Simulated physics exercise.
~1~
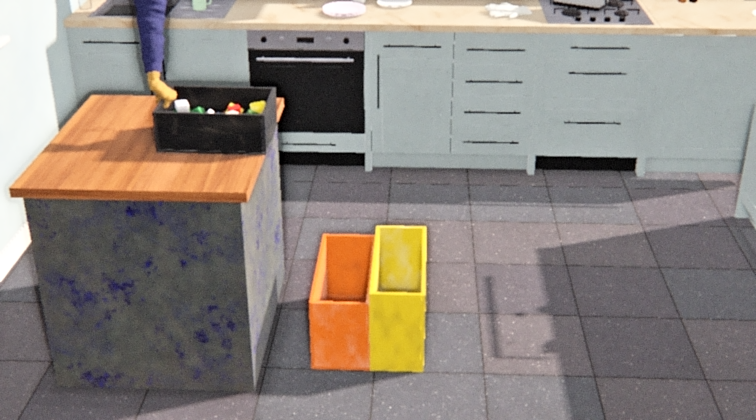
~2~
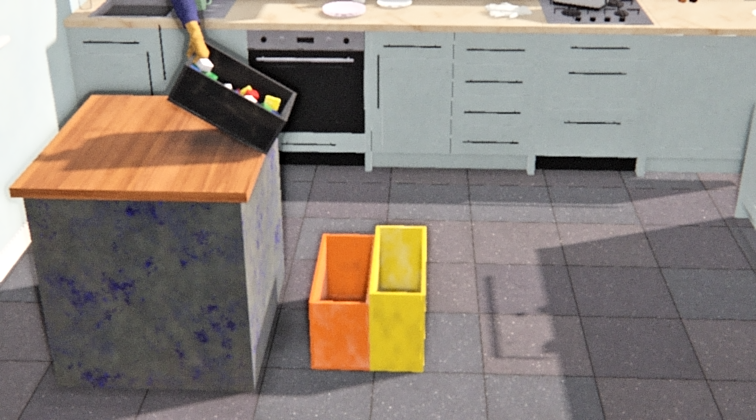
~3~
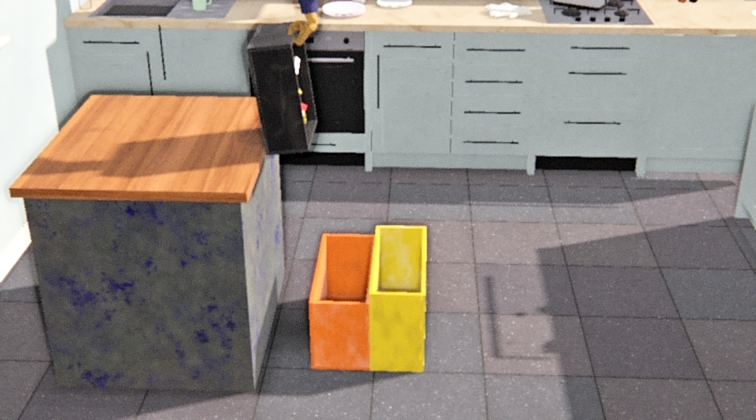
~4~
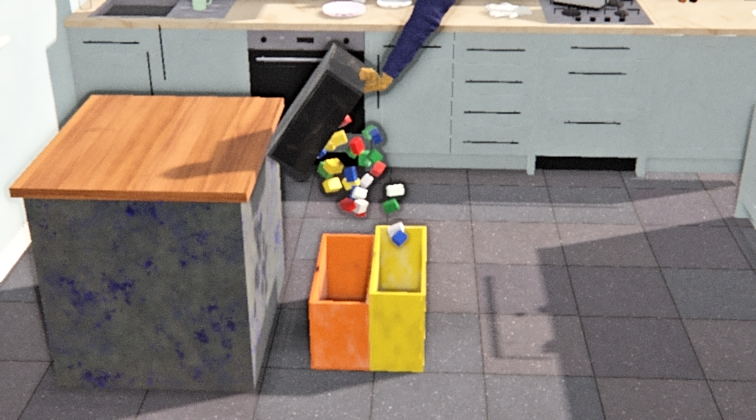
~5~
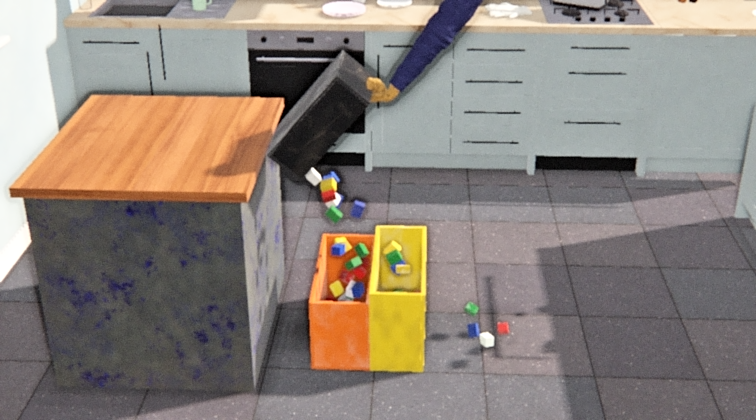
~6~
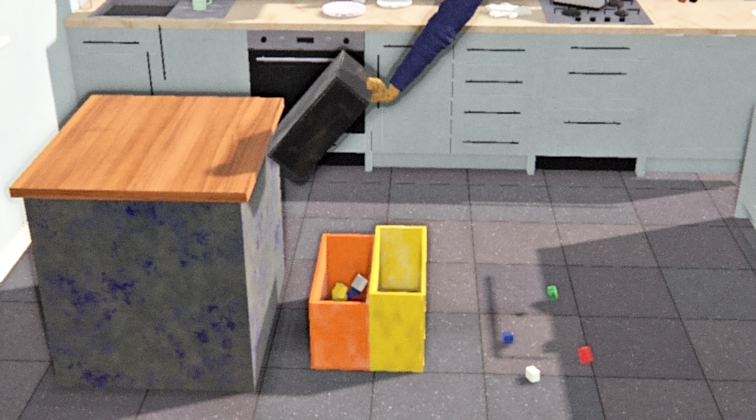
A gloved hand in a dark blue sleeve holds a black crate of colourful toy bricks on a wood-topped bench at the left of a kitchen, seen from above and in front. An orange tub and a yellow trough stand side by side on the grey tiled floor to the right. The hand lifts the crate's left end and tips it over the bench's right edge. Bricks pour out in a cluster, dropping into both containers, while a few land on the floor beyond. The crate stays tilted, and four bricks lie scattered right of the yellow trough, with some visible in the orange tub.
